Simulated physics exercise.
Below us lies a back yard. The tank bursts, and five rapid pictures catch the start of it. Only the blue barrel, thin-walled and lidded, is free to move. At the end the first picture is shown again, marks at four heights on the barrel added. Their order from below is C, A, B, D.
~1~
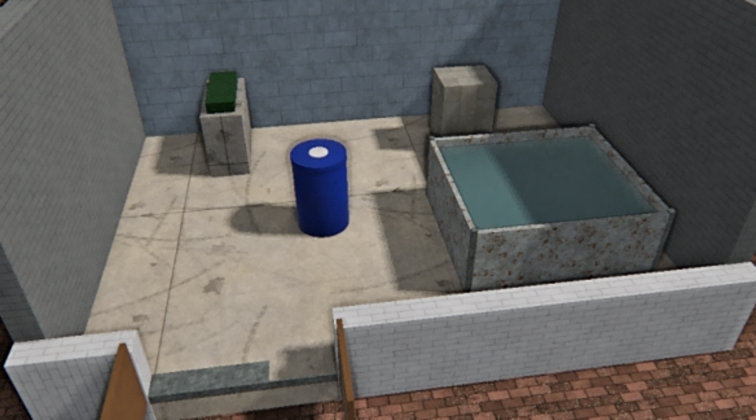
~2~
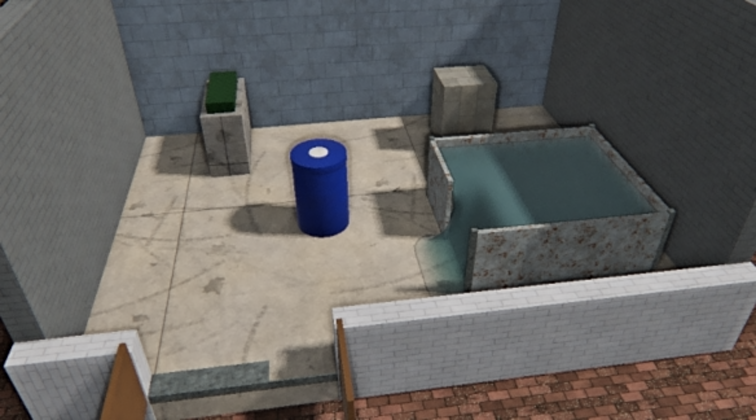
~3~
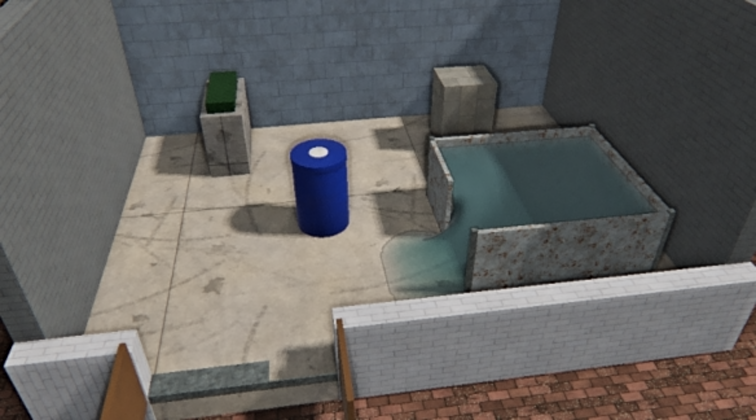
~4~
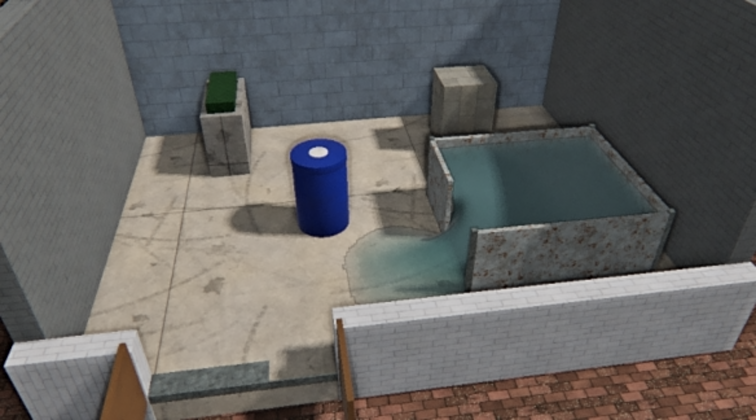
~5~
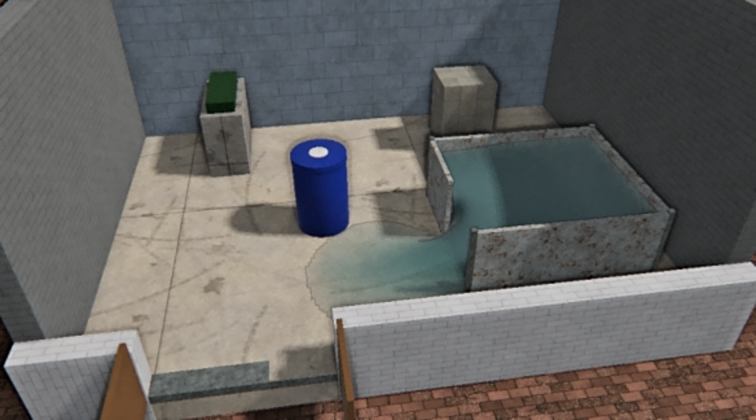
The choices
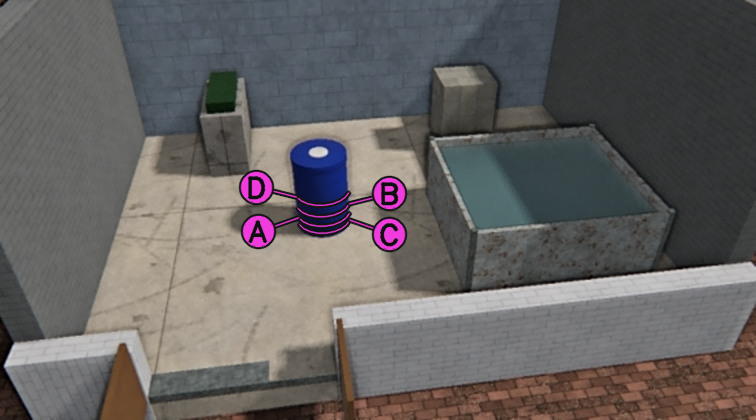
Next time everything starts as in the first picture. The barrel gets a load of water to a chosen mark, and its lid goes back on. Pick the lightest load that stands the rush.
Level A just does it.
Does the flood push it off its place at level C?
Yes, that goes wrong.
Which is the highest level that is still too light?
Here it is level C.
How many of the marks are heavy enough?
Three.
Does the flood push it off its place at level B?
No, that is safe.
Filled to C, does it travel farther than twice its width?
No, less.
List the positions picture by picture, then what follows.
Lid of the blue barrel at (319, 153); tank full, its middle at (539, 179); open gate at (237, 323).
Water covers 2 % of the ground and is seen nearest the barrel at (425, 242).
Water covers 4 % of the ground and is seen nearest the barrel at (400, 239).
Water covers 6 % of the ground and is seen nearest the barrel at (360, 247).
Lid of the blue barrel at (319, 153); water covers 10 % of the ground and is seen nearest the barrel at (341, 238).
On the marked copy, A at (325, 226); B at (325, 216); C at (326, 233); D at (324, 205); from the bottom up C, A, B, D.
For level A, it does not move.
For level B, it does not move.
For level C, it is pushed about half its own width away.
For level D, it does not move.
